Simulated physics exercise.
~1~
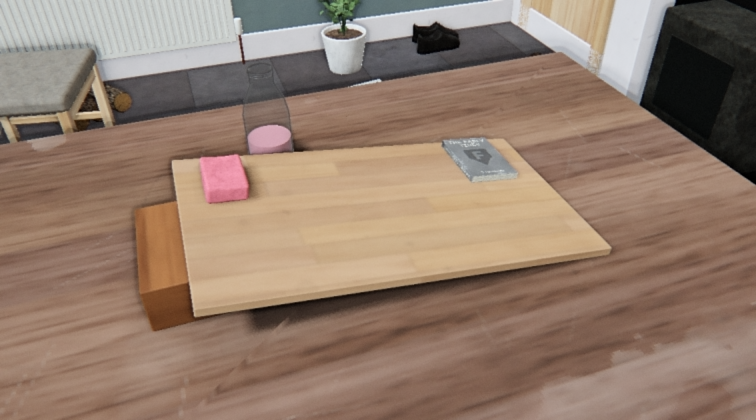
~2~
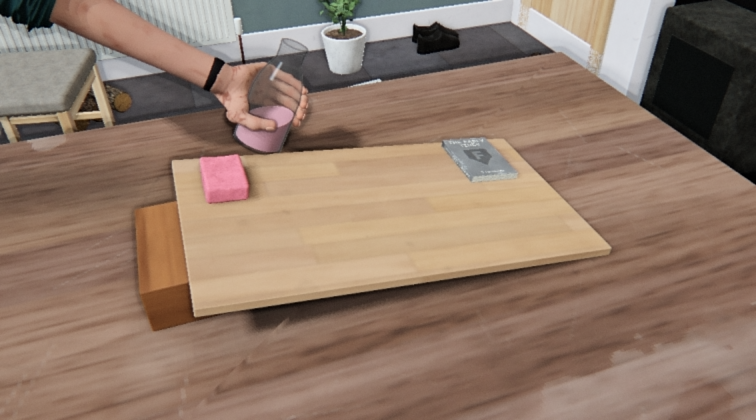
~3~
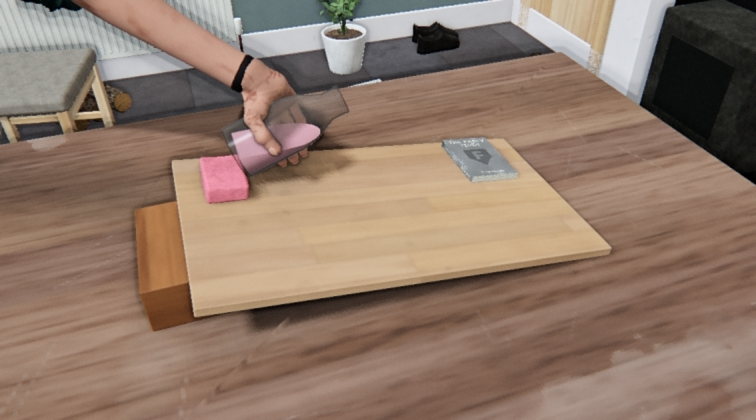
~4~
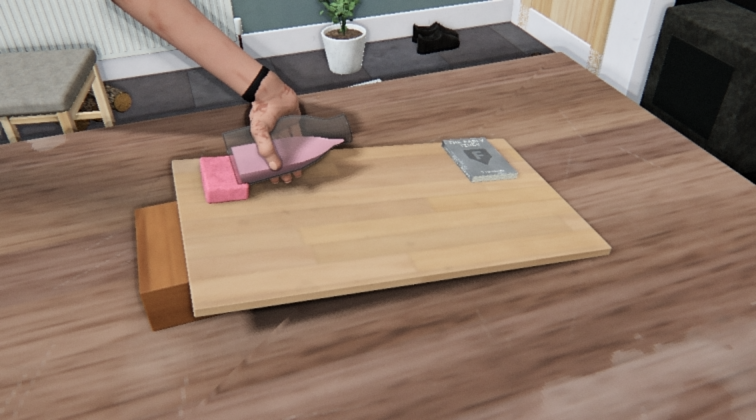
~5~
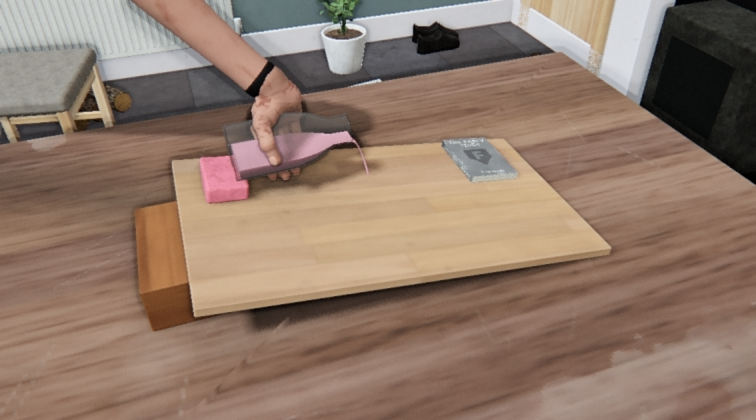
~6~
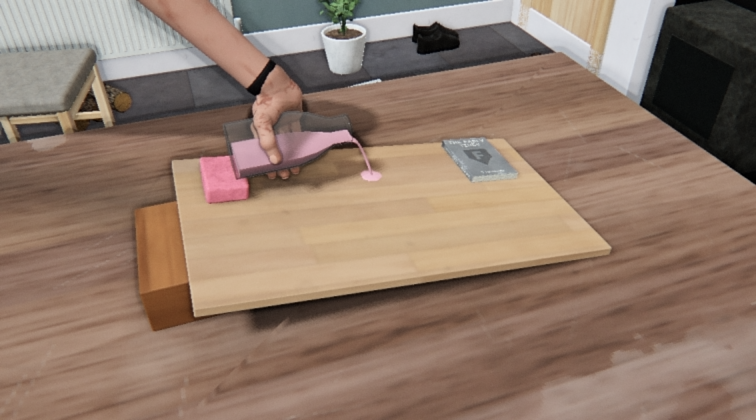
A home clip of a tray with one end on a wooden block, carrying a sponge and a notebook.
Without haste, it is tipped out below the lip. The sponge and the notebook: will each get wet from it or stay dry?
Sponge: Stays dry; notebook: Gets wet.
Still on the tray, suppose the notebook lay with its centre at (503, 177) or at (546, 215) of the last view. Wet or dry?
In the first spot it gets hit, in the second spot it stays clear.
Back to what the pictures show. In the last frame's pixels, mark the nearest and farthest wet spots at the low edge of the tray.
Roughly (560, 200) to (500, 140).
Soon after, it runs down to the right; the sponge is dry; the notebook is wet.
Later, it runs down to the right and off the end; the sponge is dry; the notebook is wet.
In the end, it runs down to the right and off the end; the sponge is dry; the notebook is wet.
